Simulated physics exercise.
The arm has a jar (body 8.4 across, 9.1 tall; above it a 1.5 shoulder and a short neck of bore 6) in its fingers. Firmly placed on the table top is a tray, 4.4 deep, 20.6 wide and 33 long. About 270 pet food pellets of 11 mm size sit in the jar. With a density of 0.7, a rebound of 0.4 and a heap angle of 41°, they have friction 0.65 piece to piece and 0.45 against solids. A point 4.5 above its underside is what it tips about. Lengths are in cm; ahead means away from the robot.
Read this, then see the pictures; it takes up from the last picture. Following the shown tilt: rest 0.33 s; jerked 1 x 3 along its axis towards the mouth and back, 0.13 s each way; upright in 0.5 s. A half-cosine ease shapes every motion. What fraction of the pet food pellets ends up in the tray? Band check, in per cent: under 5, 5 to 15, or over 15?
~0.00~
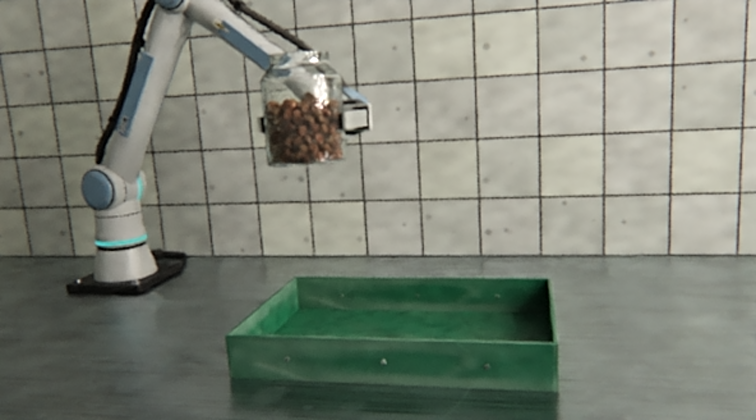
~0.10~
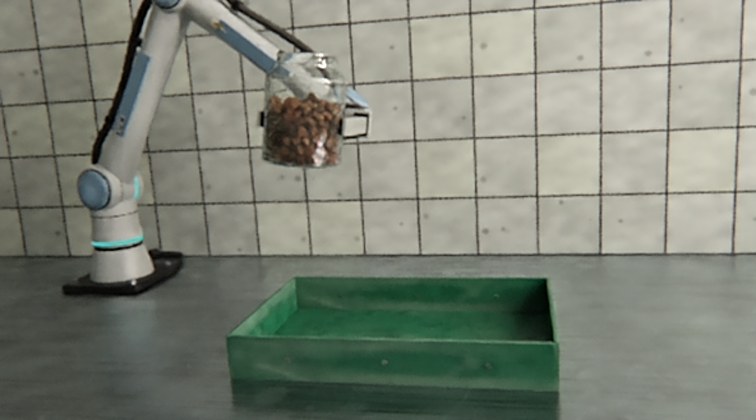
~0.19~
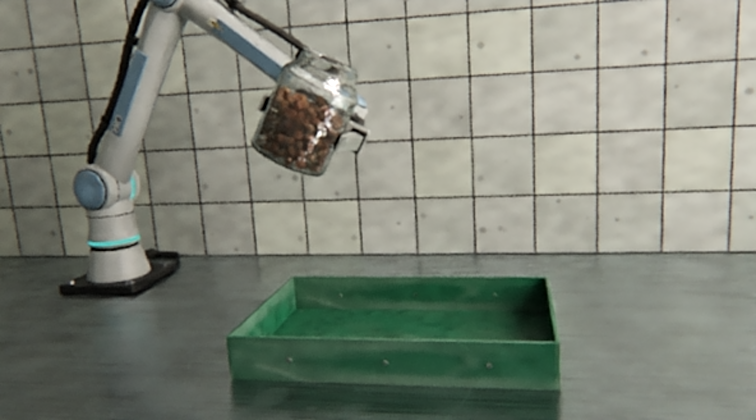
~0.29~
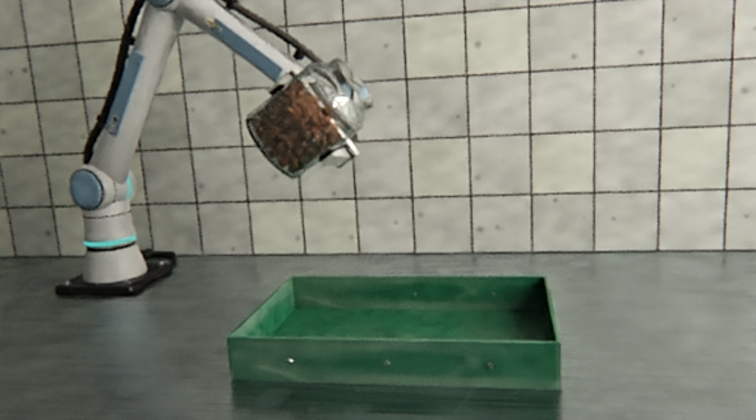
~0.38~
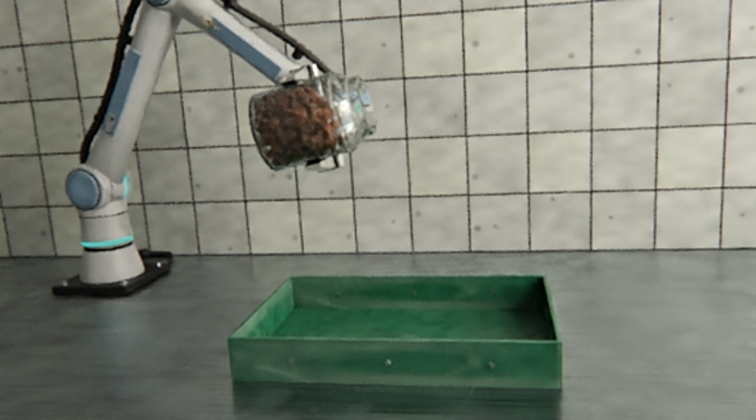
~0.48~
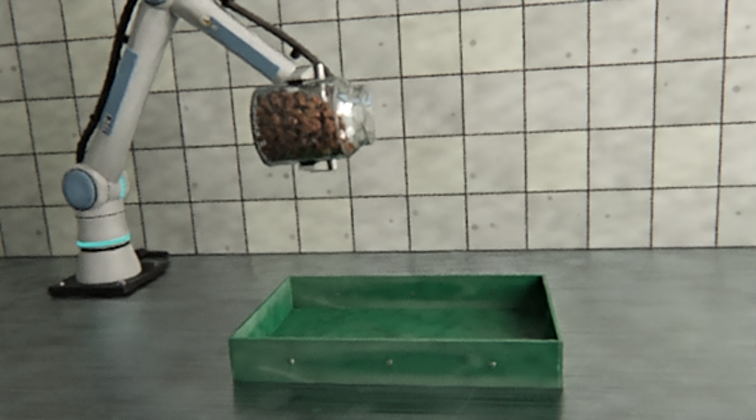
Under 5 per cent.
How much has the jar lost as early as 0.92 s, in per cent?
I'd put it at around 0 per cent.
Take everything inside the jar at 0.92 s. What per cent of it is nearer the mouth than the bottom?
Something near 40 in a hundred.
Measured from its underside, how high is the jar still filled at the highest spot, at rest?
About 8.5 cm.
After 0.92 s, tipped 86°, highest piece 29 above the table; 269 in the jar.
After 1.35 s, tipped 34°, highest piece 31 above the table; 267 in the jar, 2 in the tray.
After 1.77 s, upright, highest piece 30 above the table; 267 in the jar, 2 in the tray.
After 2.47 s, upright, highest piece 30 above the table; 267 in the jar, 2 in the tray.
At rest, 267 in the jar, 2 in the tray. That is 1 % in the tray.
